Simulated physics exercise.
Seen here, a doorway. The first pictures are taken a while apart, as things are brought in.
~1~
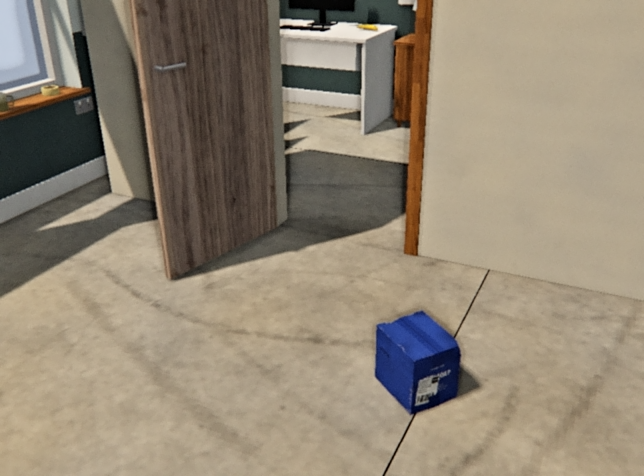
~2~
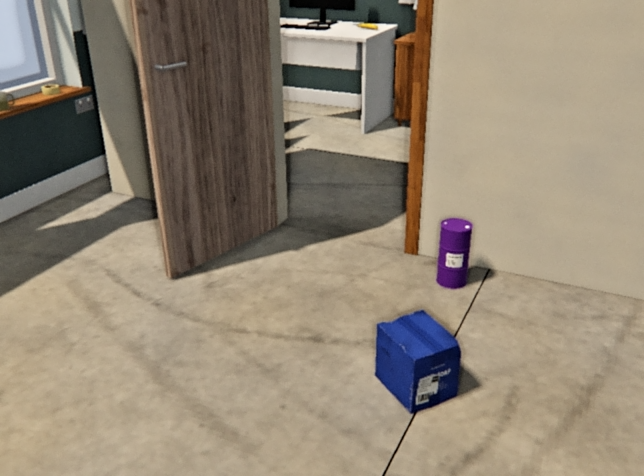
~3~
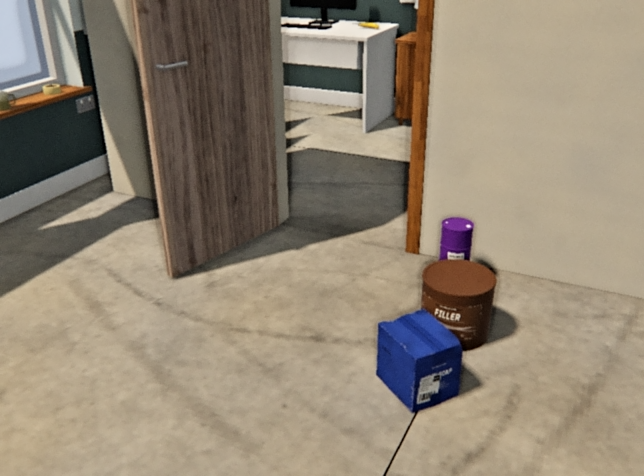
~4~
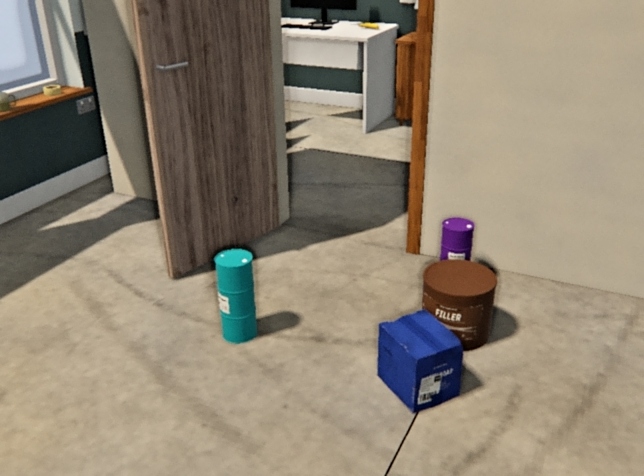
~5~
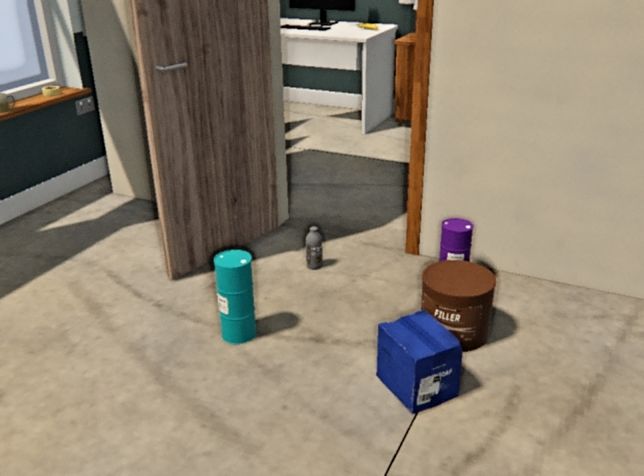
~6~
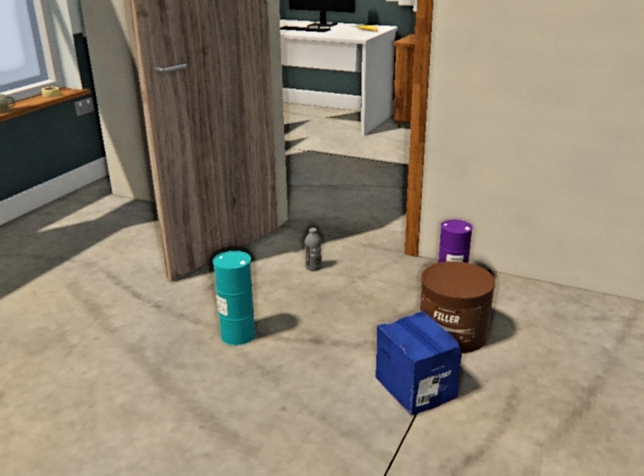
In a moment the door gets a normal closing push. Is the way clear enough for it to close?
It reaches the frame.
Then, 1.10 s on from there, open by 61°.
Then, 1.70 s on from there, open by 28°; grey bottle shifted well along near (340, 243).
Then, 2.10 s on from there, open by 7°; grey bottle shifted well along near (366, 230).
In the end, open by 0°; moved from the start, grey bottle; the other 4 unmoved. At the end, from the last picture's camera, grey bottle near (372, 224).
